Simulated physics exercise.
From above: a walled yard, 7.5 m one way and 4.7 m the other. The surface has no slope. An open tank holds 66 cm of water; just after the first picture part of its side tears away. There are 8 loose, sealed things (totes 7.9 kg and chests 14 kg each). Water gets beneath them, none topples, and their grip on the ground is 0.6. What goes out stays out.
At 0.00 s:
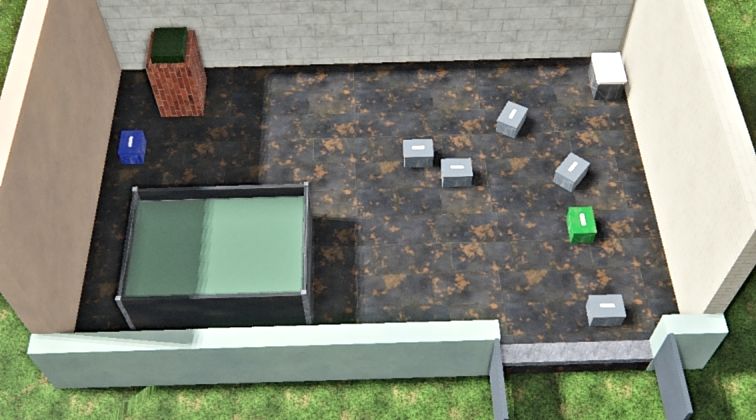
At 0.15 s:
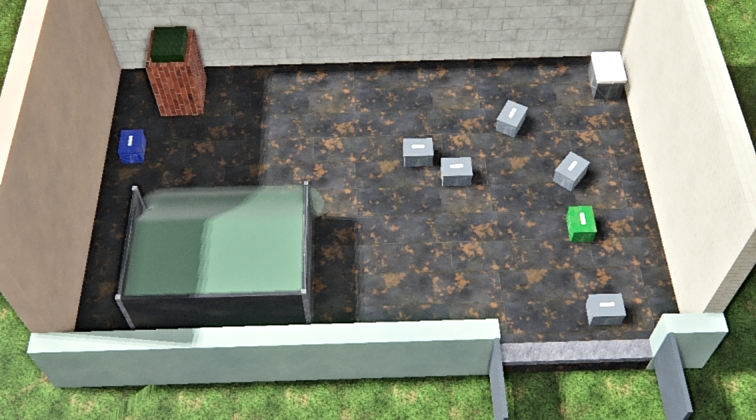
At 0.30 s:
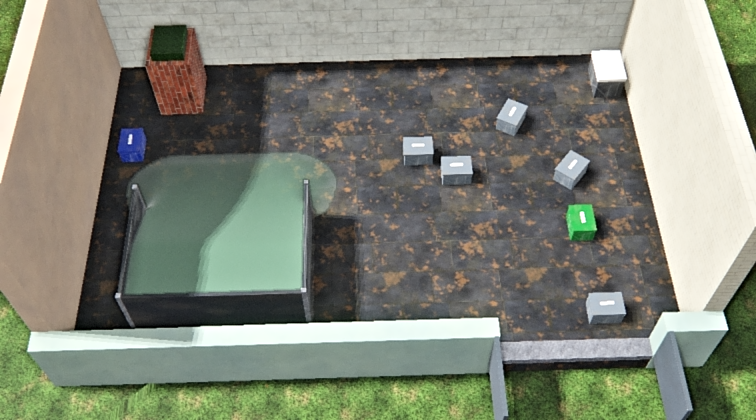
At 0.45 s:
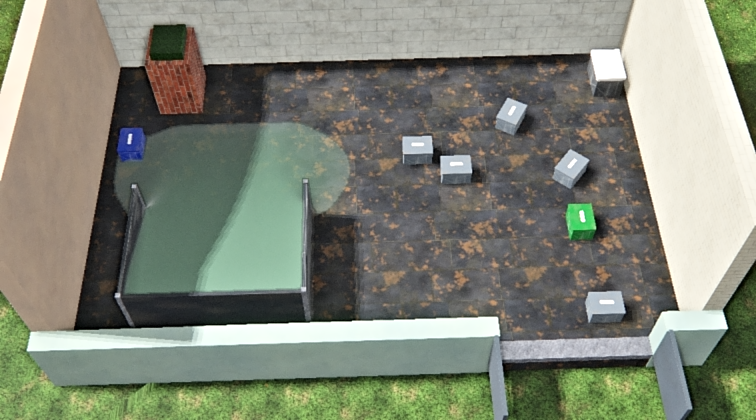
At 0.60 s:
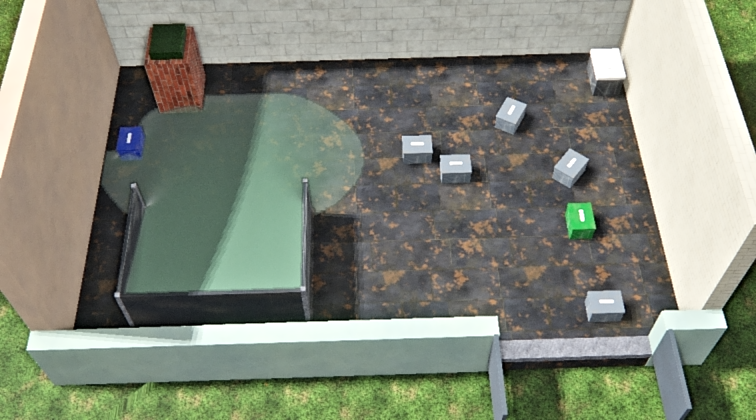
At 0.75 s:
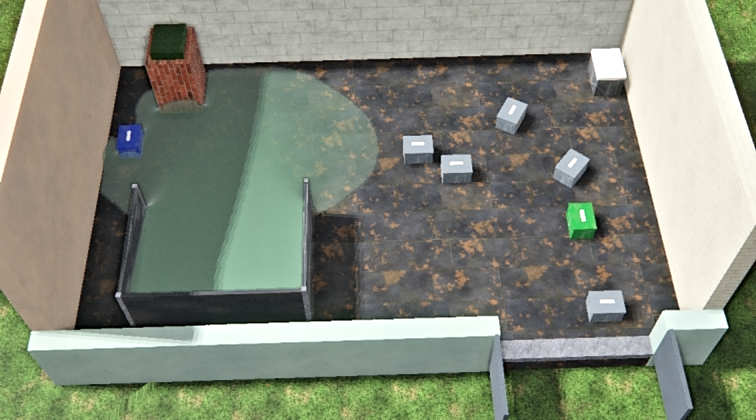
At the start, an open tank of greenish water stands in a walled yard with scattered boxes and a brick pillar. The tank's far side gives way and water spreads across the dark floor, reaching the pillar and the blue box, which shifts very slightly while the others stay put.
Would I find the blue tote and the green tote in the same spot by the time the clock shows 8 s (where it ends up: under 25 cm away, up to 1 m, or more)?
The blue tote travels far; the green tote moves a short way.
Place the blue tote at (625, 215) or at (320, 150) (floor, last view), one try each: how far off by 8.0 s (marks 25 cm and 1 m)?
In that order: It gets carried off; it gets carried off.
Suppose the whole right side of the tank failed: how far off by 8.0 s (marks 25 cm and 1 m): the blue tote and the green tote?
In that case the blue tote barely shifts, the green tote gets carried off.
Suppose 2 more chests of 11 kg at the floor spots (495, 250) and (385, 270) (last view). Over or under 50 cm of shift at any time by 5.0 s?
In that order: Less, less.
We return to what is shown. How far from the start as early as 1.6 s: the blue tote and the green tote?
Roughly 120 and 0 cm by then.
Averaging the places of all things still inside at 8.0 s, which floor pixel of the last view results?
Around (488, 280).
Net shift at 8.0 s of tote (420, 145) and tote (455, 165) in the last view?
In that order: 140 cm, 50 cm.
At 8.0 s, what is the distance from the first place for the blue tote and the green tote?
Roughly 300 and 60 cm.
After 1.6 s the blue tote is near (125, 71), 1.1 m from its start, afloat; the green tote is near (583, 216), 0.0 m from its start, aground; 0 of 8 are out; 1 afloat.
After 3.6 s the blue tote is near (116, 183), 0.8 m from its start, afloat; the green tote is near (583, 216), 0.0 m from its start, aground; 0 of 8 are out; 2 afloat.
After 5.6 s the blue tote is near (106, 307), 2.6 m from its start, afloat; the green tote is near (585, 223), 0.1 m from its start, aground; 0 of 8 are out; 3 afloat.
After 8.0 s the blue tote is near (111, 327), 2.9 m from its start, afloat; the green tote is near (572, 250), 0.6 m from its start, aground; 1 of 8 are out; 4 afloat.
